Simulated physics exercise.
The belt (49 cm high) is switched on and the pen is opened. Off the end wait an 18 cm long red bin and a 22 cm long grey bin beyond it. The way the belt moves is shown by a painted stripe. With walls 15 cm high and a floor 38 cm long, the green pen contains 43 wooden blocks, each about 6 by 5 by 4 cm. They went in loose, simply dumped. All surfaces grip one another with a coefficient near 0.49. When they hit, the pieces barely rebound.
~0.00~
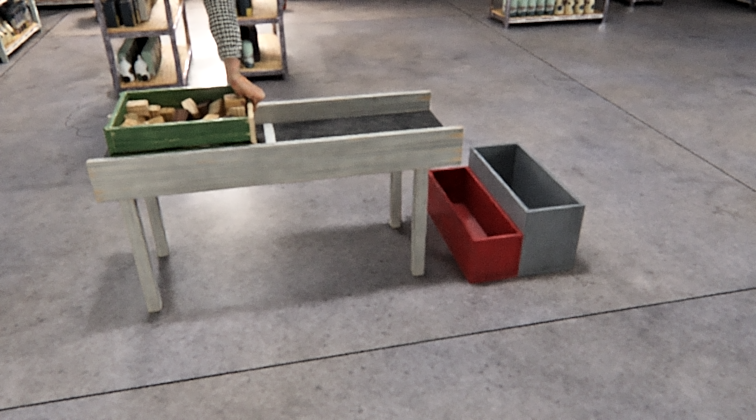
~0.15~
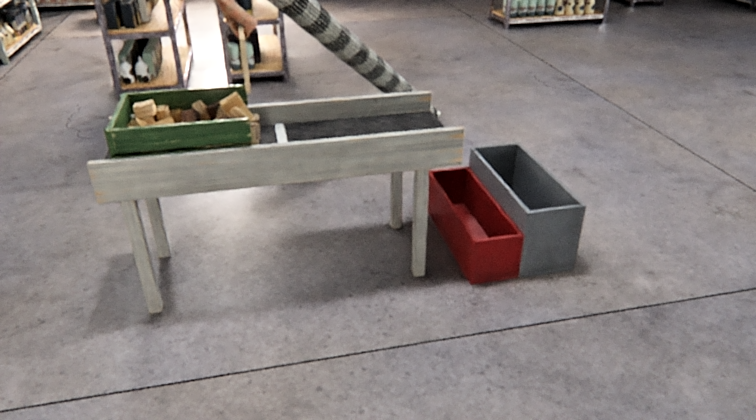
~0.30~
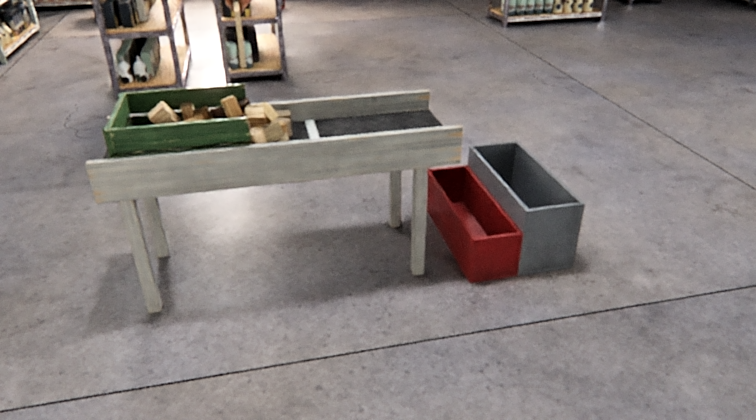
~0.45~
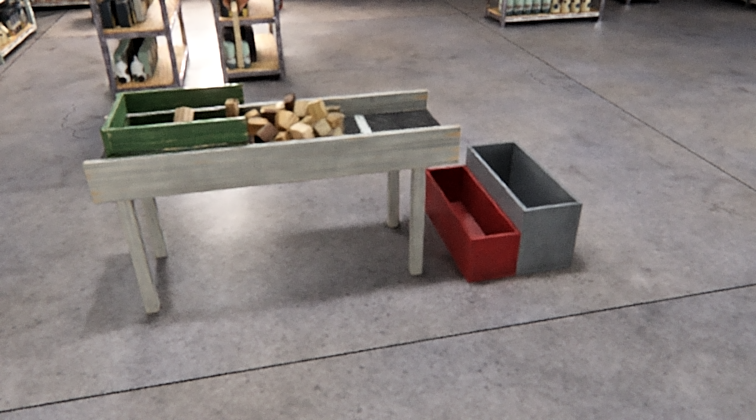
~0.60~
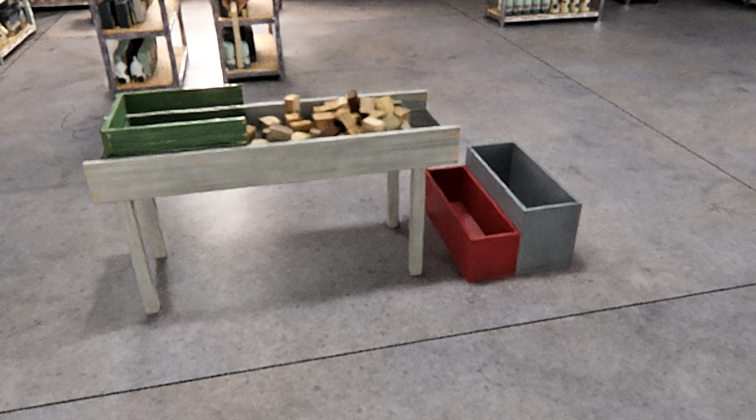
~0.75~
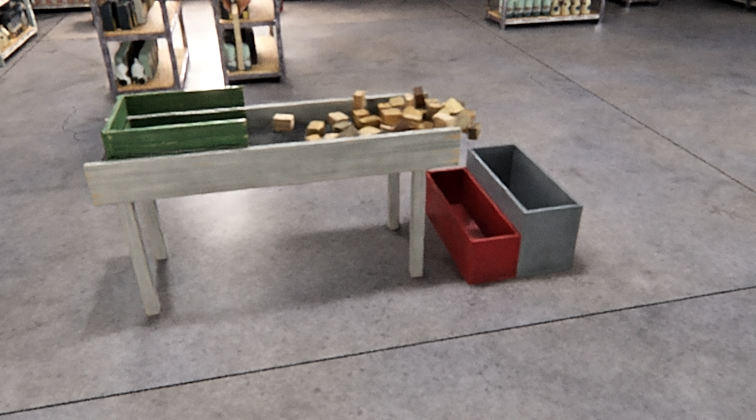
To begin with, a hand rests at the end of a green box of wooden blocks on a long table, with red and grey bins to the right. The hand lifts the box's end panel and withdraws, and the blocks ride rightward on the dark belt, leaving the box empty and bunching near the table's right end.
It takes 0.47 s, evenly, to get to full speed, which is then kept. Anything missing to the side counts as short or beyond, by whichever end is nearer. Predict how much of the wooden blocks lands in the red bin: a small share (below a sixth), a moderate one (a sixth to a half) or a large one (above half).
A small share.
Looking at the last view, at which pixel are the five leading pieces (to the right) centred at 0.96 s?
Their mean place is roughly (532, 181) in the last picture.
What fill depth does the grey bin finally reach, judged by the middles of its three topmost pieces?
It reaches close to 12 cm.
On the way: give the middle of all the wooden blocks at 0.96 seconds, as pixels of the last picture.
At roughly (495, 131).
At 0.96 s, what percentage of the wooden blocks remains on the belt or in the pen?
Roughly 15 per cent.
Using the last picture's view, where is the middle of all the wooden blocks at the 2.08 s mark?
Near (519, 220).
After 0.96 s, 9 in the grey bin, 7 on the belt and 27 in the air.
After 1.23 s, 39 in the grey bin and 4 in the air.
After 1.60 s, 42 in the grey bin and 1 on the ground beyond the grey bin.
Outcome (at 2.08 s), 42 in the grey bin and 1 on the ground beyond the grey bin. Asked share, 0 of 43, 0 per cent.
